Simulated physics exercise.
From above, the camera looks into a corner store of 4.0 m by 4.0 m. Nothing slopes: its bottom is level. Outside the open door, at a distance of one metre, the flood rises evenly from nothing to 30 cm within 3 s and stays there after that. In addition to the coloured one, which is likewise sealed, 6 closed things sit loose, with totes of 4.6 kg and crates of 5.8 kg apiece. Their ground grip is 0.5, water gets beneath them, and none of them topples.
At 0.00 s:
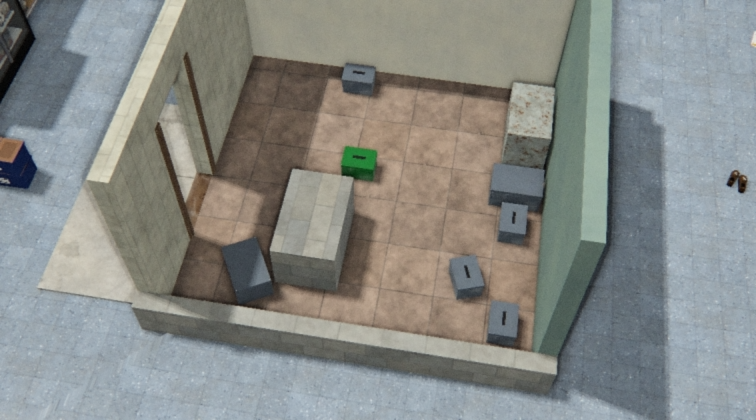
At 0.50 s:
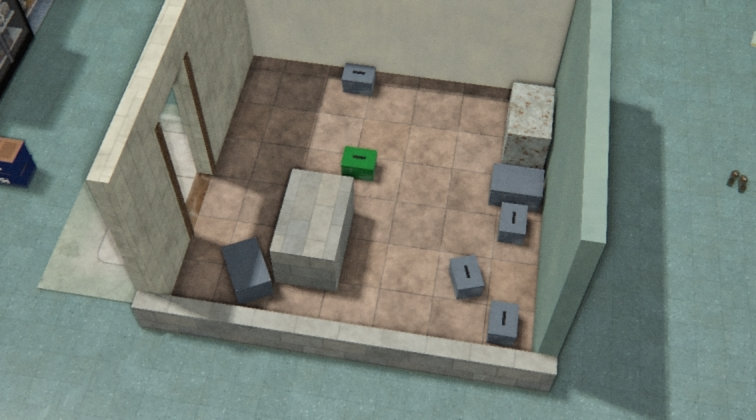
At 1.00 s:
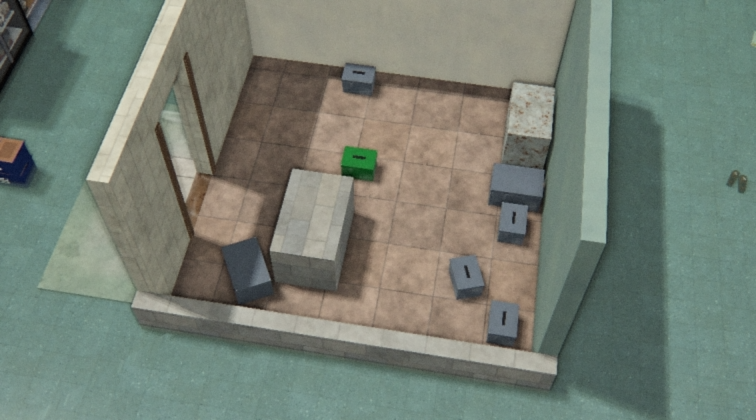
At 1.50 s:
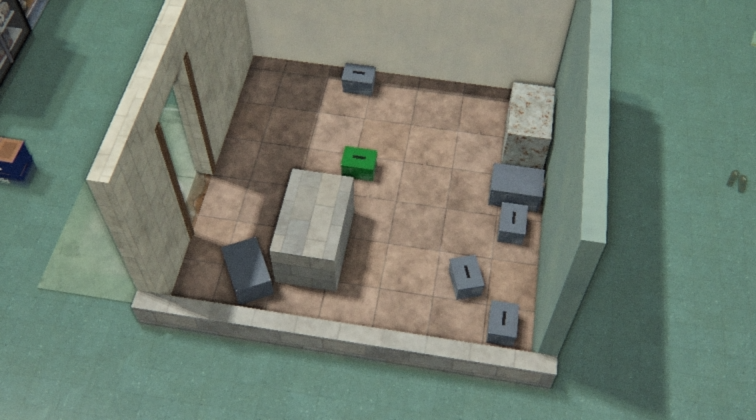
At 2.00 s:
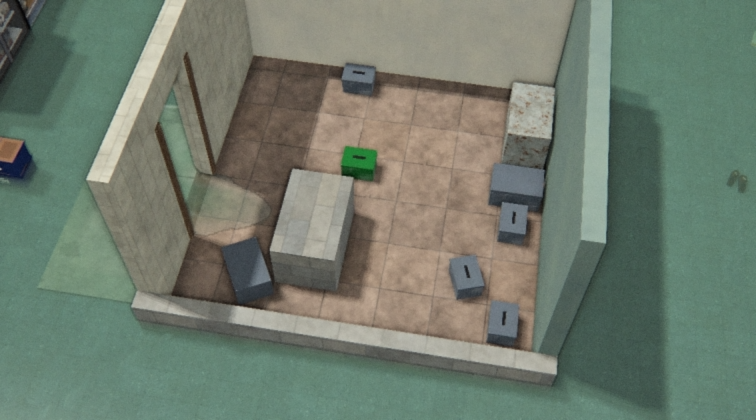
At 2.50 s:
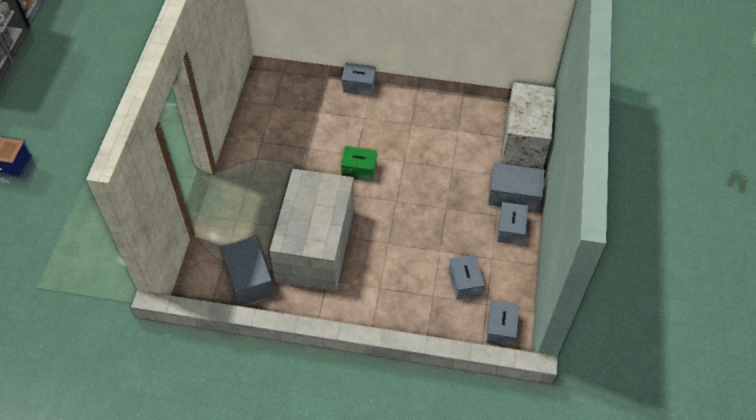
Greenish water spreads over the pale paving outside a walled room seen from above, deepening in tint around the walls and open doorway. It then slips through the doorway and creeps across the tiles toward the large pale block, while the green box and the grey ones stay still.
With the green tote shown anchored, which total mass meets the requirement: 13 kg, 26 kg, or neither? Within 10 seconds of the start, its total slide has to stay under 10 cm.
I reckon the answer is the heavier of the two.
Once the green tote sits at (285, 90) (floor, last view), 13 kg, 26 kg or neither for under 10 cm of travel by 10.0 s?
Result: Both pass.
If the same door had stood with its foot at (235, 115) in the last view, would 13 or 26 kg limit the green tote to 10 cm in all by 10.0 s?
Outcome - the heavier pick is required.
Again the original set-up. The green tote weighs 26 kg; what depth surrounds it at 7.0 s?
Depth: Approx. 6 cm.
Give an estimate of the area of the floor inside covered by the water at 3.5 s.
About 4.5 m2.
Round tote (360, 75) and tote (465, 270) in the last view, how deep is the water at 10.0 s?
Roughly 12 and 12 cm.
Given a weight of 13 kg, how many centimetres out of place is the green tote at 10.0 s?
Displacement near 80 cm.
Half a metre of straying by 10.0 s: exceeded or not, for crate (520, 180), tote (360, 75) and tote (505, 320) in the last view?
First exceeds it, then exceeds it, then stays inside.
After 3.5 s the green tote would be 1 cm from its start with 13 kg and 0 cm from its start with 26 kg; 5 cm of water round it then.
After 4.5 s the green tote would be 25 cm from its start with 13 kg and 0 cm from its start with 26 kg; 6 cm of water round it then.
After 7.0 s the green tote would be 37 cm from its start with 13 kg and 0 cm from its start with 26 kg; 6 cm of water round it then.
After 10.0 s the green tote would be 83 cm from its start with 13 kg and 0 cm from its start with 26 kg; 10 cm of water round it then.
